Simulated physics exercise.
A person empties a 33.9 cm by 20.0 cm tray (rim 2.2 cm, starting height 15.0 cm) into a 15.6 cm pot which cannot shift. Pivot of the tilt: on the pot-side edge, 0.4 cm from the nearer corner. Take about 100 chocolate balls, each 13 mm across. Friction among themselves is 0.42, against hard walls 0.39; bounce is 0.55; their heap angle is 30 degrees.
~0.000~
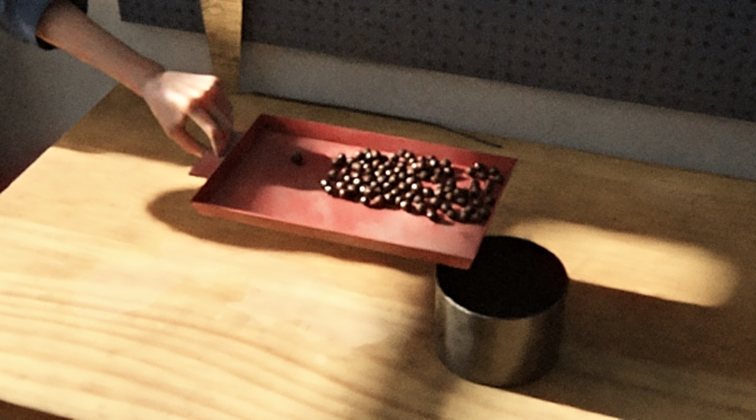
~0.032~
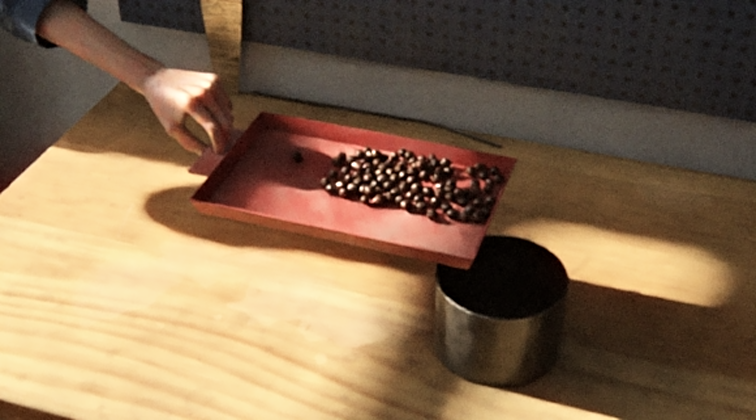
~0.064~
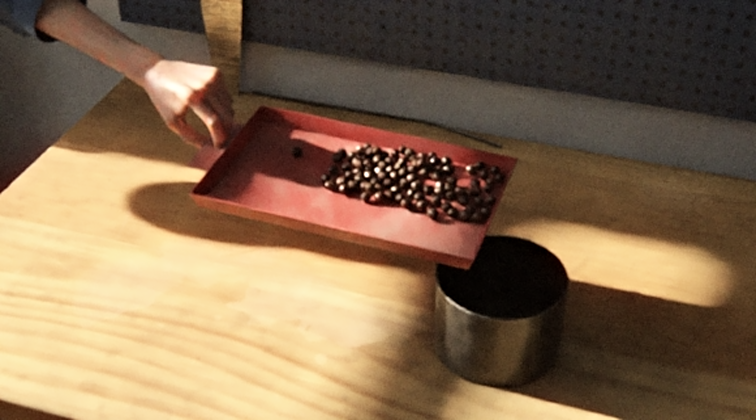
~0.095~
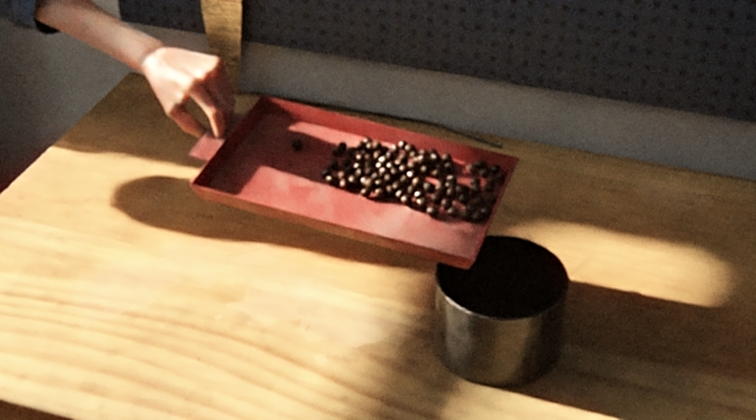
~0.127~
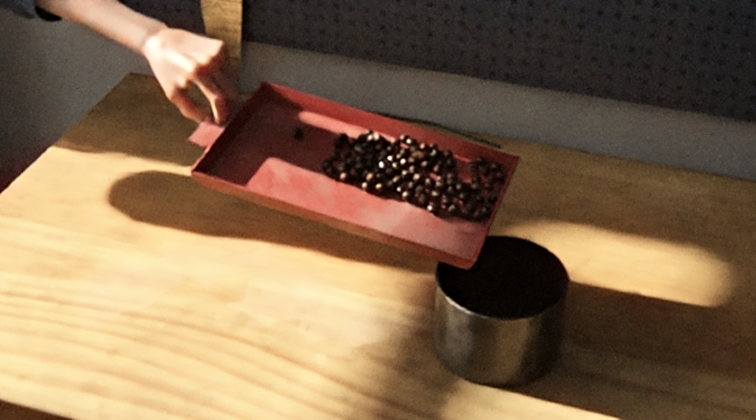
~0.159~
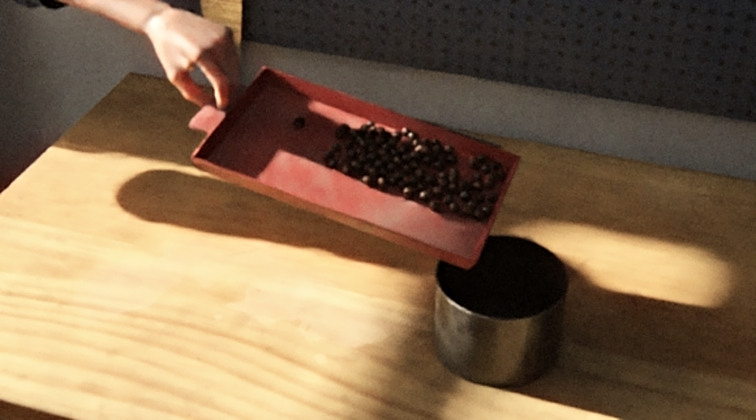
A wooden table in front of a dark dotted panel is seen from above at an angle, in warm light with soft shadows. A shallow red tray holding a heap of glossy dark brown balls is gripped by a hand at upper left, with a dark metal pot below its right end. The hand raises the tray's left end, slowly then faster, while the balls shift little and the camera stays still.
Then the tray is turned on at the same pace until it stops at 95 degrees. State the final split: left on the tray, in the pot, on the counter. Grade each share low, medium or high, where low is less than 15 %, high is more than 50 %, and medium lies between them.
Shares - tray: Low, pot: High, counter: Medium.
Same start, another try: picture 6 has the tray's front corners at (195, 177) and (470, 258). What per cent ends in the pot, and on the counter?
You'd end with pot at 0 and counter at 100.
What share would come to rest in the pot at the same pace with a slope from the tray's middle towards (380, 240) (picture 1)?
About 5 per cent.
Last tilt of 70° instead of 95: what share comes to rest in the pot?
I'd put it at close to 55 per cent.
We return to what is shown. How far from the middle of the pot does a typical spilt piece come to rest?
Roughly 20 cm from the centre.
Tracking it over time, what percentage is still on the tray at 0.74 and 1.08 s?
The figures go 65 and then 0.
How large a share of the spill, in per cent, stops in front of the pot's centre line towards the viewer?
About 20 per cent.
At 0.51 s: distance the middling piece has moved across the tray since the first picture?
Displacement on the tray: About 8 cm.
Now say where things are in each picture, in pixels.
In the first frame, tray tilt 0 degrees, front corners at (198, 199) and (469, 254); middle of the pieces at (412, 182); pot at (502, 275).
In the second frame, tray tilt 0 degrees, front corners at (198, 197) and (469, 254); middle of the pieces at (412, 181).
In the third frame, tray tilt 2 degrees, front corners at (198, 191) and (469, 254); middle of the pieces at (412, 179).
In the fourth frame, tray tilt 4 degrees, front corners at (198, 182) and (470, 254), lowest corner right front; middle of the pieces at (413, 176).
In the fifth frame, tray tilt 8 degrees, front corners at (198, 169) and (471, 255), lowest corner right front; middle of the pieces at (414, 171).
In the sixth frame, tray tilt 12 degrees, front corners at (200, 156) and (472, 256), lowest corner right front; middle of the pieces at (415, 166); pot at (502, 275). The tray's pace is about 115 degrees a second.
After 0.51 s, tilt 53 degrees; the tray holds 100 %, the pot 0 %.
After 0.74 s, tilt 80 degrees; the tray holds 65 %, the pot 15 %.
Then, at 1.08 s, tilt 95 degrees; the tray holds 0 %, the pot 70 %.
In the end, at 2.0 s, tray 0 %, pot 70 %, counter 30 %.
